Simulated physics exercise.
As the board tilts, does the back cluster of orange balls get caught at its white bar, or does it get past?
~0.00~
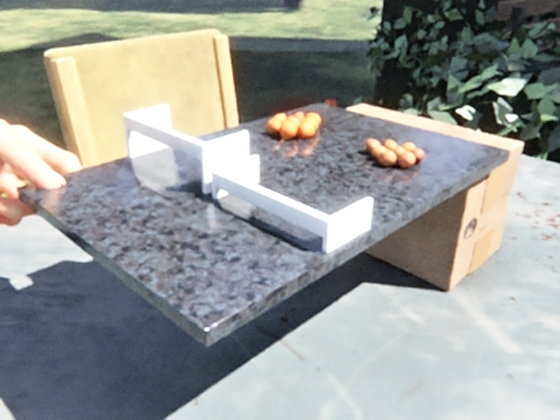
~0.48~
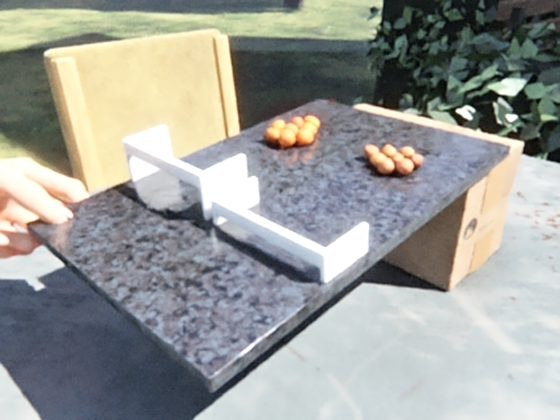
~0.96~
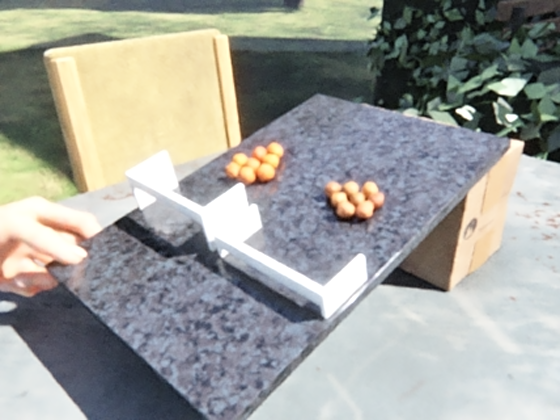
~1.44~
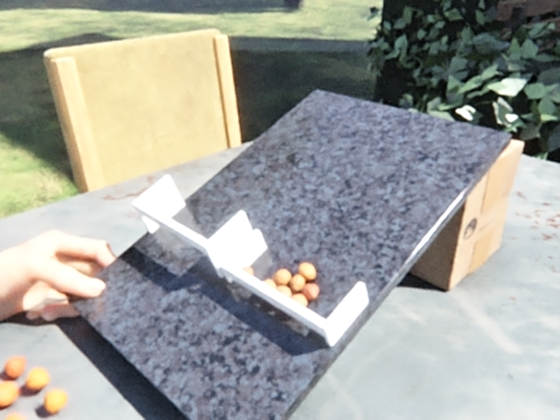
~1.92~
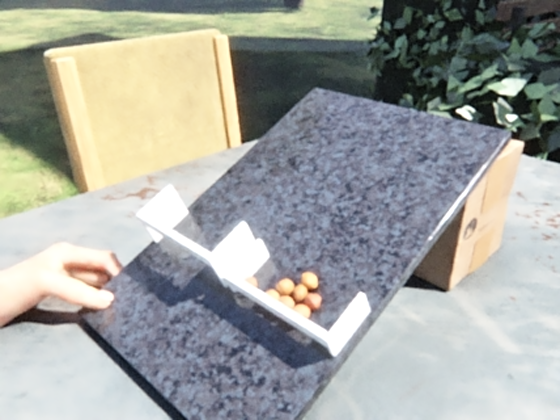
It gets past, with the balls going under the bar and off the low end of the board, while the front cluster stays lodged against its own bar.
